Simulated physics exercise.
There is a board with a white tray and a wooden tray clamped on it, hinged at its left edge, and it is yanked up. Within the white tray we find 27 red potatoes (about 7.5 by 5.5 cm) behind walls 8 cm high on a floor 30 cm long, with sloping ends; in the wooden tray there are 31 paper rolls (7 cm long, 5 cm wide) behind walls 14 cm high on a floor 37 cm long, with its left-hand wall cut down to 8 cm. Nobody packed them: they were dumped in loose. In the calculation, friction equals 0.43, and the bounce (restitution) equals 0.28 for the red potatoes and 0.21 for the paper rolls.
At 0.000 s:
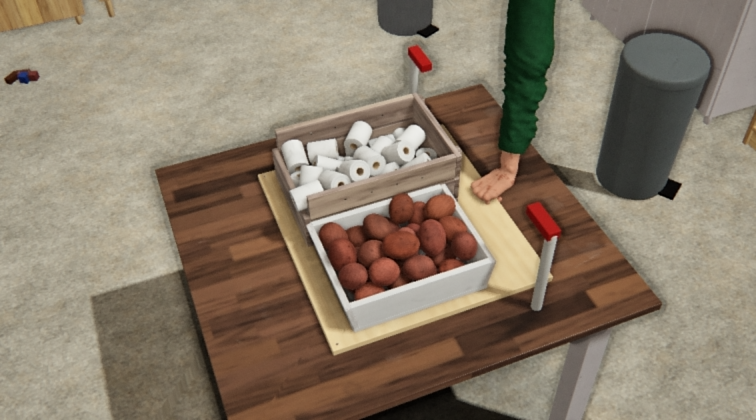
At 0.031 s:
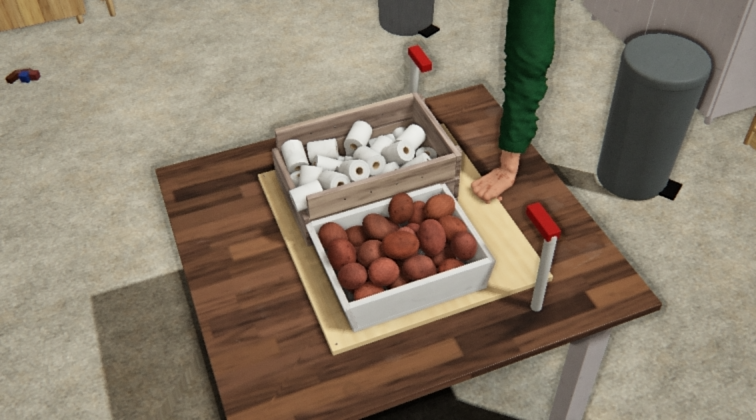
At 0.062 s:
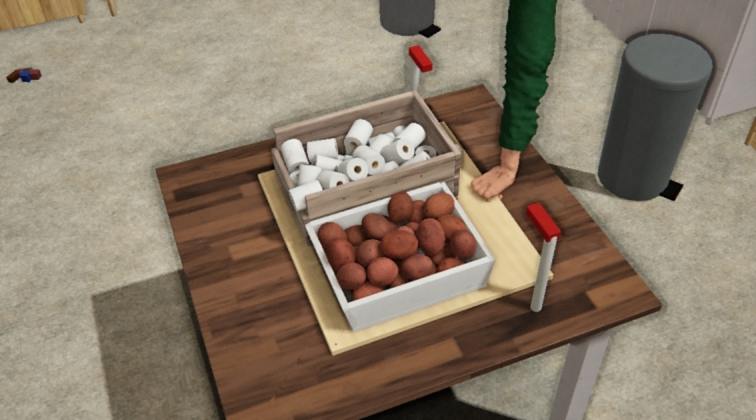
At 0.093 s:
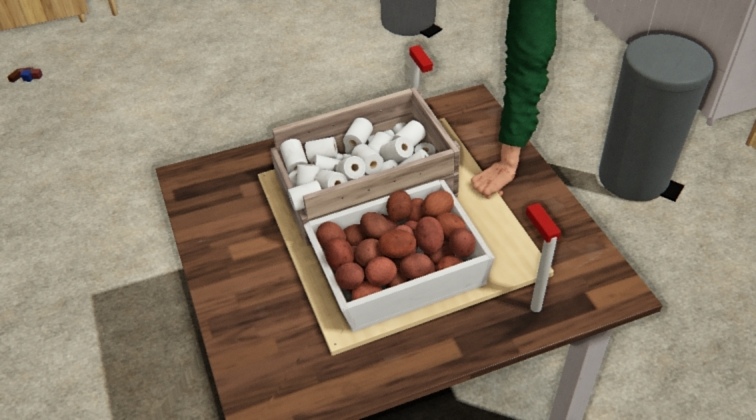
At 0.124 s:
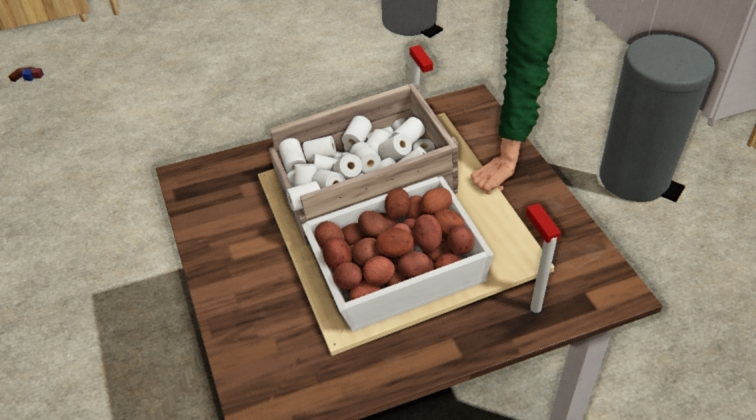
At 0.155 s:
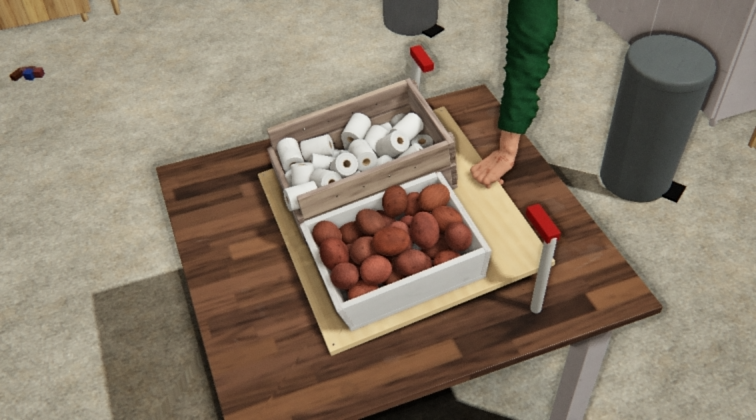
In the video, a white tray of reddish potatoes and a wooden tray of loose paper rolls sit on a board on a table as the board's right side tilts up slightly, beside a green-sleeved arm's hand.
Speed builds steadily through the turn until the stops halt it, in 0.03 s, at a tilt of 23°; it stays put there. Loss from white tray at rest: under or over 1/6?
Under 1/6.
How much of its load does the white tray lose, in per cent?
It works out to roughly 5 percent.
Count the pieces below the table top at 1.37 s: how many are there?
It comes to near 0.
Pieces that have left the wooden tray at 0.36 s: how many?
Wooden tray: About 1.
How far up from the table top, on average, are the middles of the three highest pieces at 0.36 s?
About 28 cm up, on average.
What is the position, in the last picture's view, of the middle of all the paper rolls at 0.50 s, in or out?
Around (328, 164) in pixels.
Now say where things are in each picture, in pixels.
In the first picture (each is followed by its nearest rim corner in this view; the camera moves round a little), white tray, (350, 306); wooden tray, (307, 198); 0° from level; none out.
In the second picture, white tray, (350, 306); wooden tray, (307, 197); 0° from level.
In the third picture, white tray, (348, 306); wooden tray, (305, 197); 1° from level.
In the fourth picture, white tray, (347, 306); wooden tray, (303, 197); 3° from level.
In the fifth picture, white tray, (345, 306); wooden tray, (301, 198); 5° from level.
In the sixth picture, white tray, (342, 306); wooden tray, (297, 198); 7° from level; none out.
After 0.27 s, the board meets the red stops.
After 0.36 s, tilt 23°; white tray 27 in, 0 out and wooden tray 30 in, 1 out.
After 0.50 s, tilt 23°; white tray 27 in, 0 out and wooden tray 30 in, 1 out.
After 0.76 s, tilt 23°; white tray 27 in, 0 out and wooden tray 30 in, 1 out.
When it is over (at 1.37 s), white tray 26 in, 1 out and wooden tray 30 in, 1 out. Asked share, 1 of 27, 4 per cent.
